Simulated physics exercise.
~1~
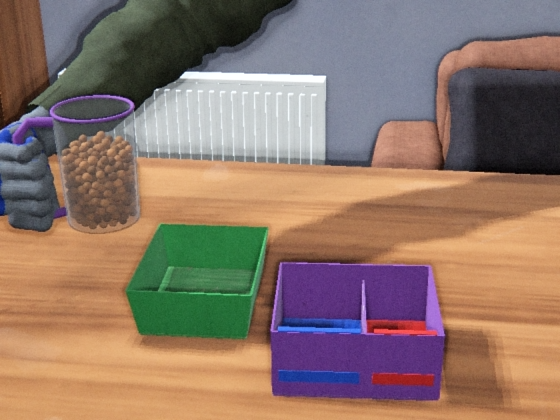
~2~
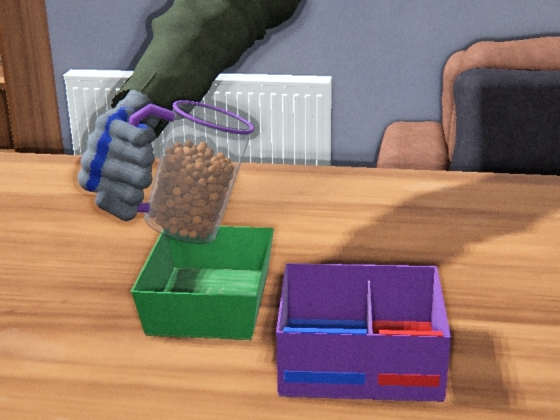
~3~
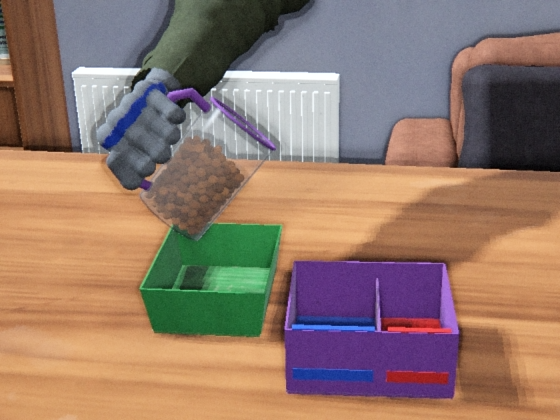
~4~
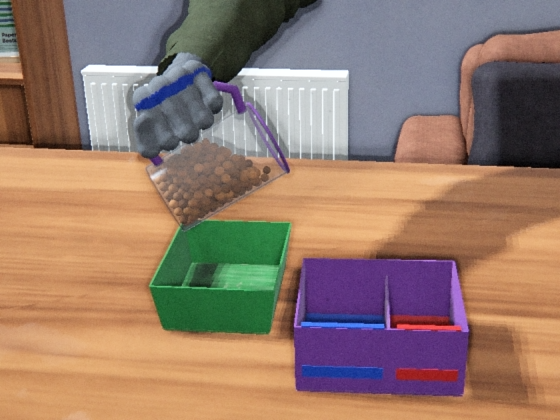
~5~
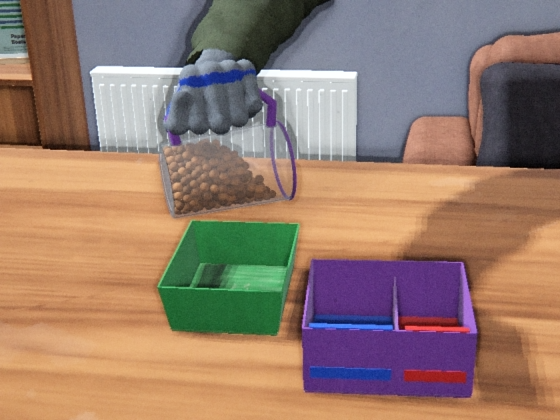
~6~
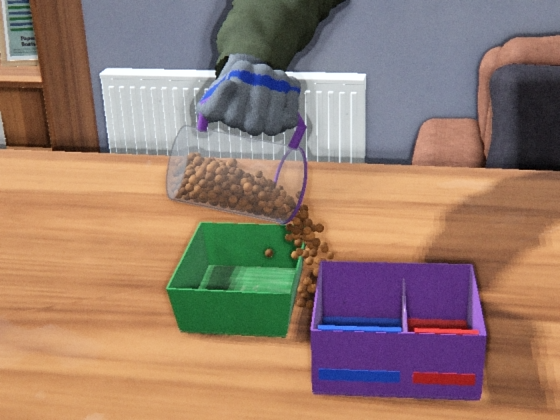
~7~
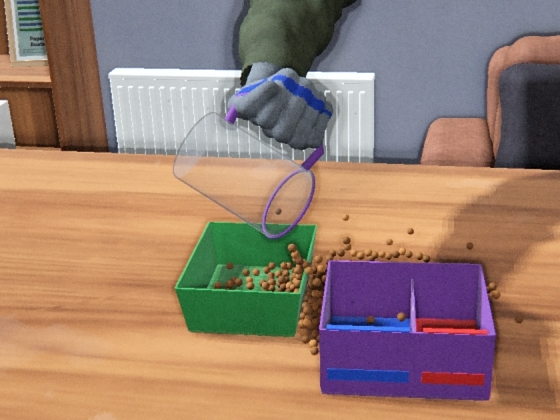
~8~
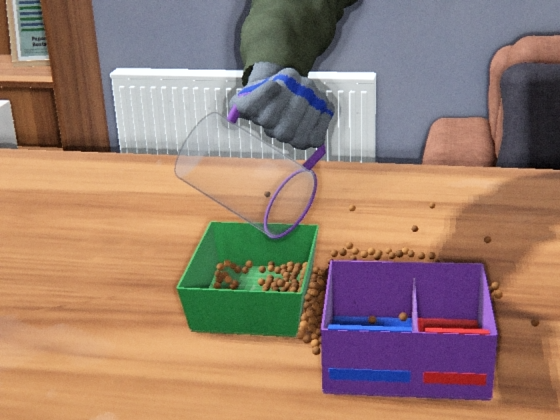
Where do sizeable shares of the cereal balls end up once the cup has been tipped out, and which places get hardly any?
Most of the balls end up outside the tins on the table, and a smaller but still sizeable share lands in the green tin. The blue and red sections of the purple tin get almost none.
